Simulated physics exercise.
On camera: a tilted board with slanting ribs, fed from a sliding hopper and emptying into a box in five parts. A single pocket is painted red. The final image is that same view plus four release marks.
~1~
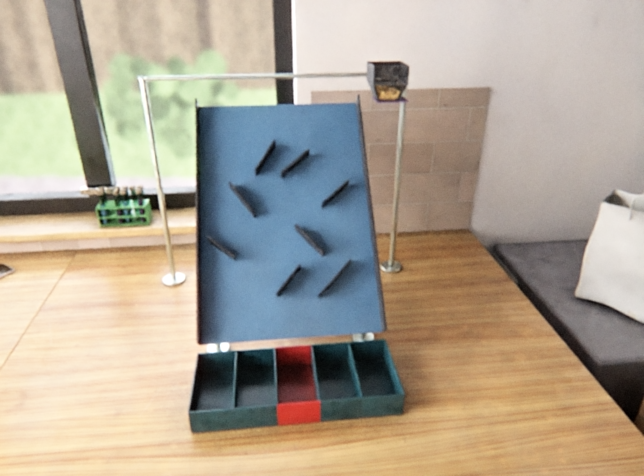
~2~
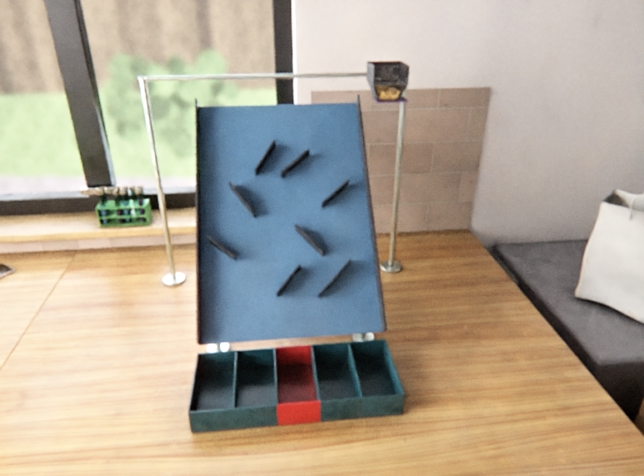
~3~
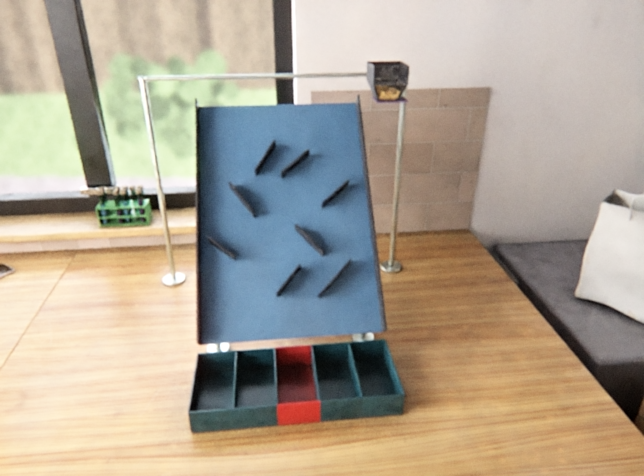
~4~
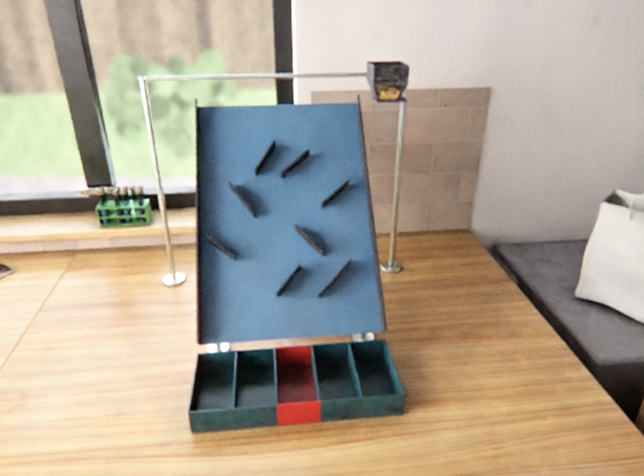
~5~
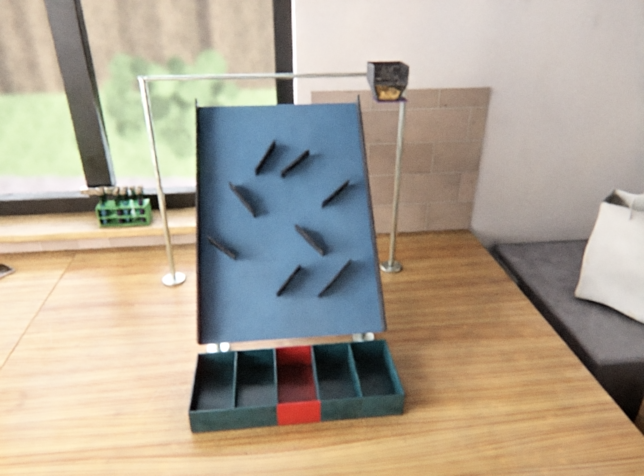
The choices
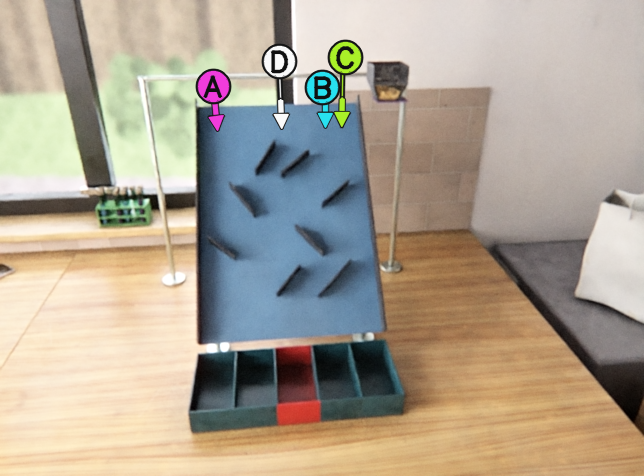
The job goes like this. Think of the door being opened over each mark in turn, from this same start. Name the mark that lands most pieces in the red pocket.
Mark B does it best.
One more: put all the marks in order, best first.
Best to worst: B, C, A, D.
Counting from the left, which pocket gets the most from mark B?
It is the third one.
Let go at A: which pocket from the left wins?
The second from the left.
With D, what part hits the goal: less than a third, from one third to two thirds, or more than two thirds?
It is less than a third.
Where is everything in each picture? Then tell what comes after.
The first frame shows hopper (386, 94), dried chickpeas, door shut.
The second frame shows ribs (256, 170) to (275, 140), (281, 172) to (309, 149), (229, 182) to (254, 213).
The third frame shows ribs (323, 203) to (349, 180), (207, 236) to (234, 256), (296, 224) to (324, 253).
The fourth frame shows ribs (277, 294) to (300, 264), (320, 295) to (351, 259).
The fifth frame shows red pocket (299, 412), number 3 of 5 from the left.
On the marked copy, mark A meets the board at (217, 125); mark B meets the board at (325, 122); mark C meets the board at (341, 121); mark D meets the board at (281, 123).
For mark A, about a tenth in the red pocket, the larger part in other pockets, just a few held on the board.
For mark B, roughly two thirds in the red pocket, roughly a quarter in other pockets.
For mark C, roughly a third in the red pocket, roughly two thirds in other pockets.
For mark D, just a few in the red pocket, almost all in other pockets.
